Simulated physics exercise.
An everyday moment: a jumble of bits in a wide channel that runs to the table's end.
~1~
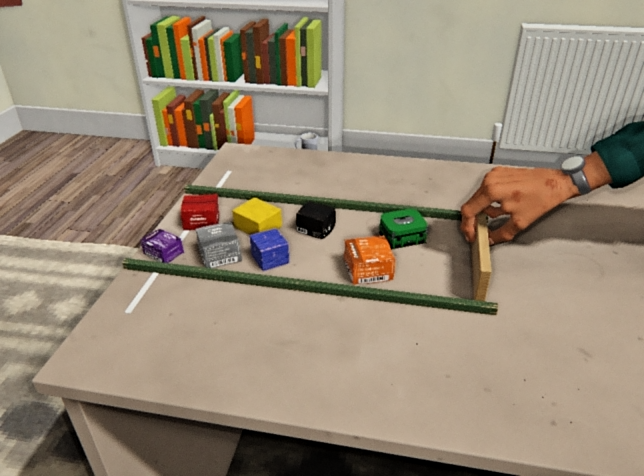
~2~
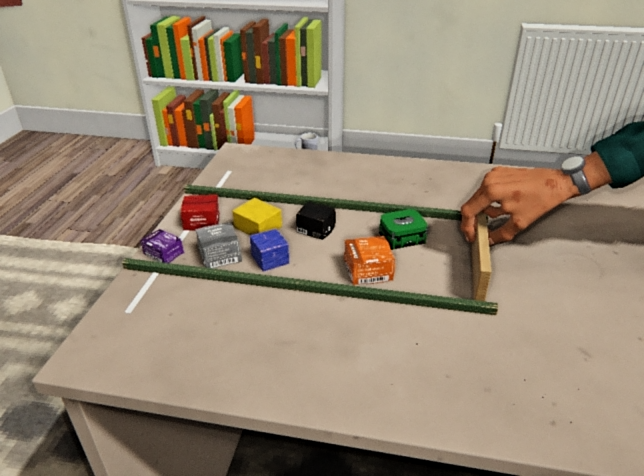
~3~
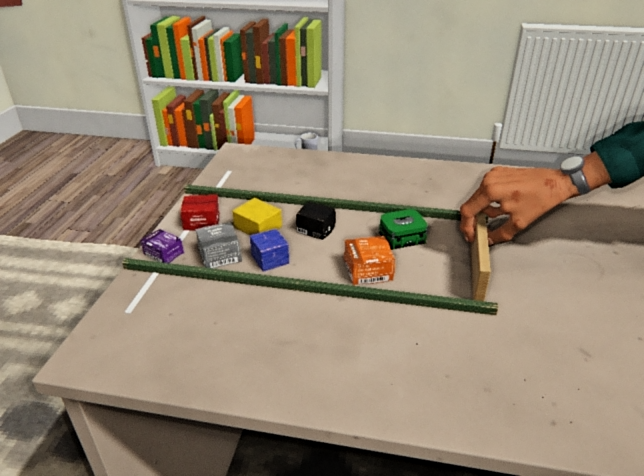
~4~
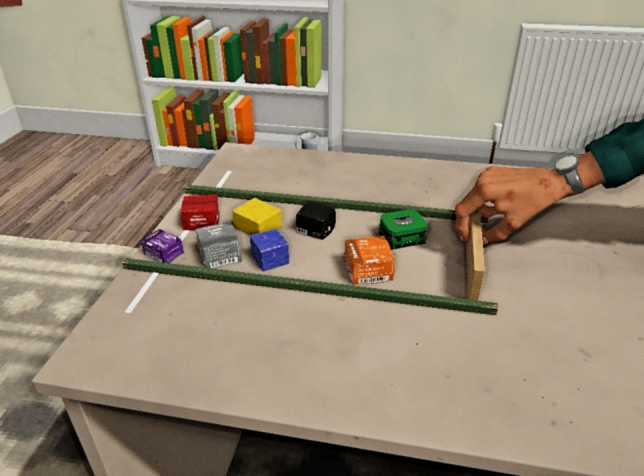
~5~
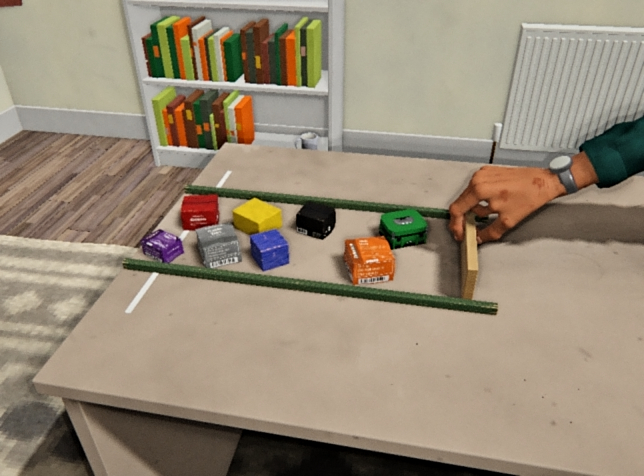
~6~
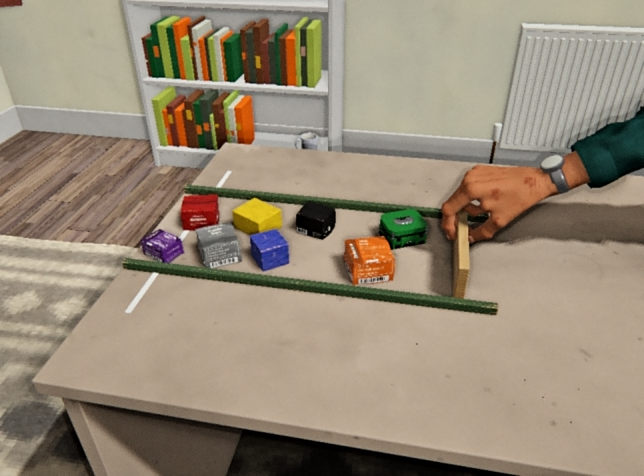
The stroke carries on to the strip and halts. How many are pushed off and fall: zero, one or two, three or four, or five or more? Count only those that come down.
As it turns out, the number that fall off is five or more.
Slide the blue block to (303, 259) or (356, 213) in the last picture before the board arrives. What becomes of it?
In that order, it is lost; stays on.
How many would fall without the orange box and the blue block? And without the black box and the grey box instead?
The counts: 4 and 4.
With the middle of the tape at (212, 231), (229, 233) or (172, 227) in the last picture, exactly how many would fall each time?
The counts: 4, 4 and 8.
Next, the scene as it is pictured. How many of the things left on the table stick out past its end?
Overhanging: 2.
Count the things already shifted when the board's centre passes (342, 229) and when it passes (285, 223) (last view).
First 4, then 8.
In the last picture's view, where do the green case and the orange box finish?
Near (183, 202) and (157, 233).
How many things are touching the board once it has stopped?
The number is 2.
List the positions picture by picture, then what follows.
The first picture shows purple box (162, 246); red box (201, 212); grey box (219, 245); board (479, 244); tape (188, 229).
The second picture shows red box (201, 212); yellow block (257, 219).
The third picture shows grey box (219, 246); green case (403, 229).
The fourth picture shows purple box (162, 247); blue block (270, 250).
The fifth picture shows red box (201, 212); black box (316, 221).
The sixth picture shows purple box (162, 247); red box (201, 212); grey box (219, 246); board (460, 242); tape (188, 229).
Early on, none off yet; purple box at rest near (162, 247); red box at rest near (201, 212); grey box at rest near (219, 246).
Finally, the number that fall off is five or more; lost, black box, blue block, yellow block, grey box, red box and purple box.
